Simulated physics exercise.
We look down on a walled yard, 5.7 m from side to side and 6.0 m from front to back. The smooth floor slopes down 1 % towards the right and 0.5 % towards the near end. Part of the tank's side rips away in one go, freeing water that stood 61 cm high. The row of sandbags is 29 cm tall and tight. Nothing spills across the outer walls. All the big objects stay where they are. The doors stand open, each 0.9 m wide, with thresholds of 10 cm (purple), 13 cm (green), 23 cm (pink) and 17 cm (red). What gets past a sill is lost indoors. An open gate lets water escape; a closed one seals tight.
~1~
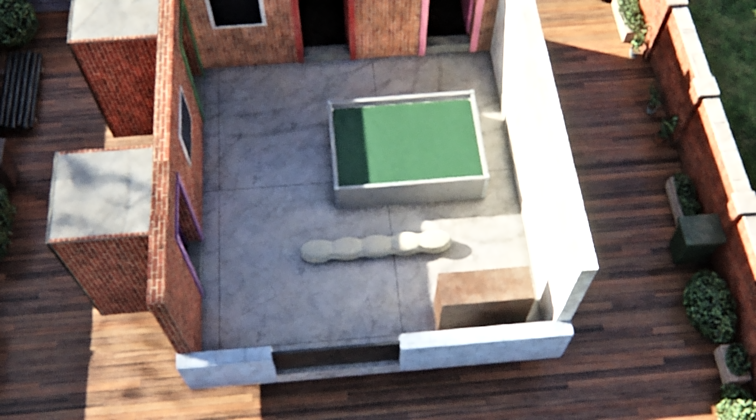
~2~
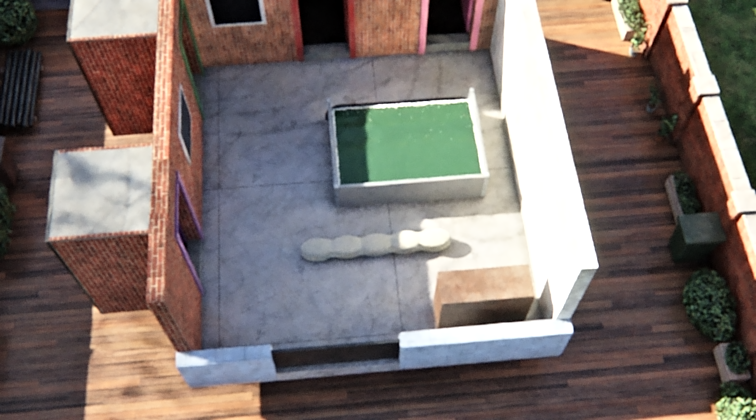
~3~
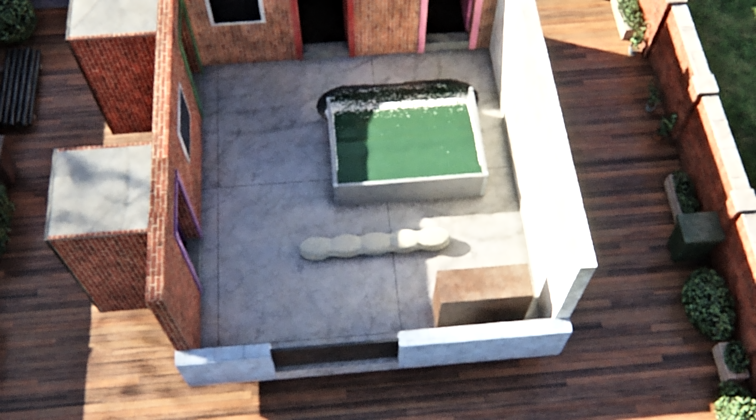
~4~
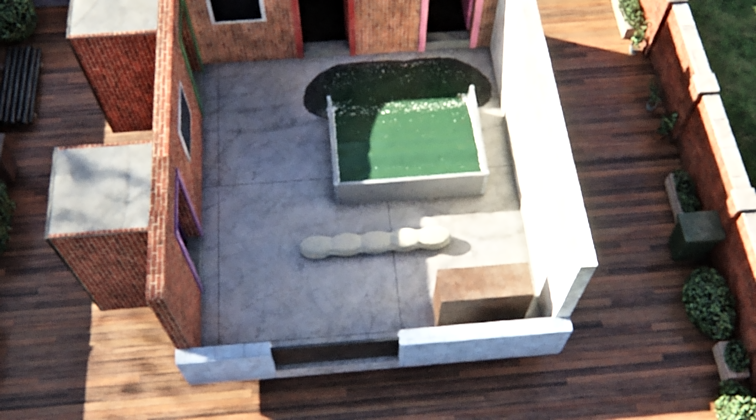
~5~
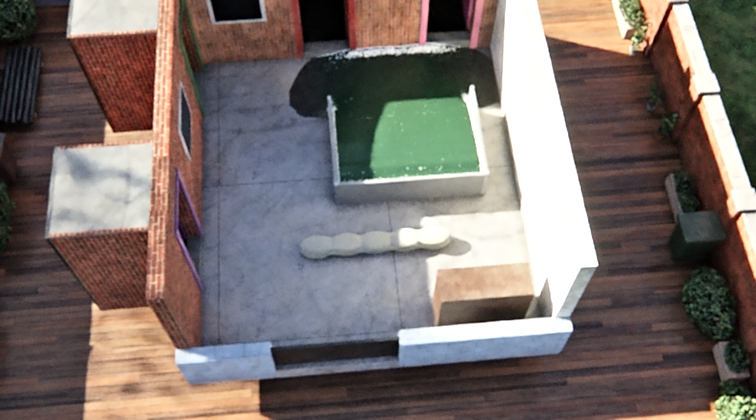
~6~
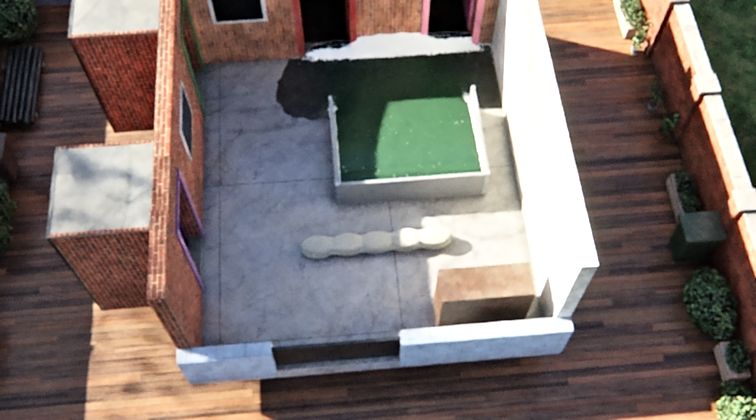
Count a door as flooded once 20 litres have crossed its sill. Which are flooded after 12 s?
The water let in: At the purple door it stays under the limit; at the green door it exceeds the limit; at the pink door it passes the limit; at the red door it exceeds the limit.
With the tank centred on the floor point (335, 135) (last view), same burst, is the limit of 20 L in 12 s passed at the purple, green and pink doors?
Then: Purple not over, green over, pink under.
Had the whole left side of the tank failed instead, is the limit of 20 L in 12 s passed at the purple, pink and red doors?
Then: Purple past it, pink under, red not over.
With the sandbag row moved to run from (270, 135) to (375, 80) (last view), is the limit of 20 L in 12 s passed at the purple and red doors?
Then: Purple not over, red under.
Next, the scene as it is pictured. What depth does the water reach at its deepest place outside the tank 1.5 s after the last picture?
Roughly 44 cm.
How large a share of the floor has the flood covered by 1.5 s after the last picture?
Near 30 per cent is wet.
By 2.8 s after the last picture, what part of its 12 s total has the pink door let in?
About 100 per cent.
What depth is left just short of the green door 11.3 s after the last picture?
Some 4.0 cm.
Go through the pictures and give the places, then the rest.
The first frame shows the tank at (406, 141) is whole and still, 61 cm deep.
In the second frame, the front is at (329, 119), 1.3 m from the gap on the tank's far side; 0.6 m2 of floor is under water; 61 cm left at the back of the tank.
In the third frame, water pours out on the tank's far side and has run 1.5 m, to a hidden place; typically 11 cm deep outside, 61 cm at the tank's back.
In the fourth frame, water pours out on the tank's far side and has run 1.8 m, to (481, 80); typically 10 cm deep outside, 60 cm at the tank's back.
In the fifth frame, the front is at (492, 69), 2.1 m from the gap on the tank's far side; 5.0 m2 of floor is under water; 54 cm left at the back of the tank.
In the sixth frame, water pours out on the tank's far side and has run 2.4 m, to (295, 60); typically 11 cm deep outside, 53 cm at the tank's back.
Then, 0.7 s after the last picture water covers 20 % of the floor and is deepest (46 cm) near (489, 50); purple door not reached, green door not reached, pink door 39 cm at the sill, 31 L in, red door 32 cm at the sill, 29 L in.
Then, 1.5 s after the last picture water covers 30 % of the floor and is deepest (44 cm) near (480, 50); purple door not reached, green door 22 cm at the sill, 2 L in, pink door 38 cm at the sill, 92 L in, red door 27 cm at the sill, 78 L in.
Then, 2.8 s after the last picture water covers 50 % of the floor and is deepest (38 cm) near (543, 334); purple door 2 cm at the sill, 0 L in, green door 22 cm at the sill, 61 L in, pink door 22 cm at the sill, 132 L in, red door 15 cm at the sill, 98 L in.
Then, 6.3 s after the last picture water covers 90 % of the floor and is deepest (16 cm) near (203, 330); purple door 4 cm at the sill, 0 L in, green door 8 cm at the sill, 87 L in, pink door 9 cm at the sill, 134 L in, red door 11 cm at the sill, 98 L in.
Then, 11.3 s after the last picture water covers 95 % of the floor and is deepest (22 cm) near (543, 334); purple door 7 cm at the sill, 0 L in, green door 4 cm at the sill, 87 L in, pink door 7 cm at the sill, 134 L in, red door 5 cm at the sill, 98 L in.
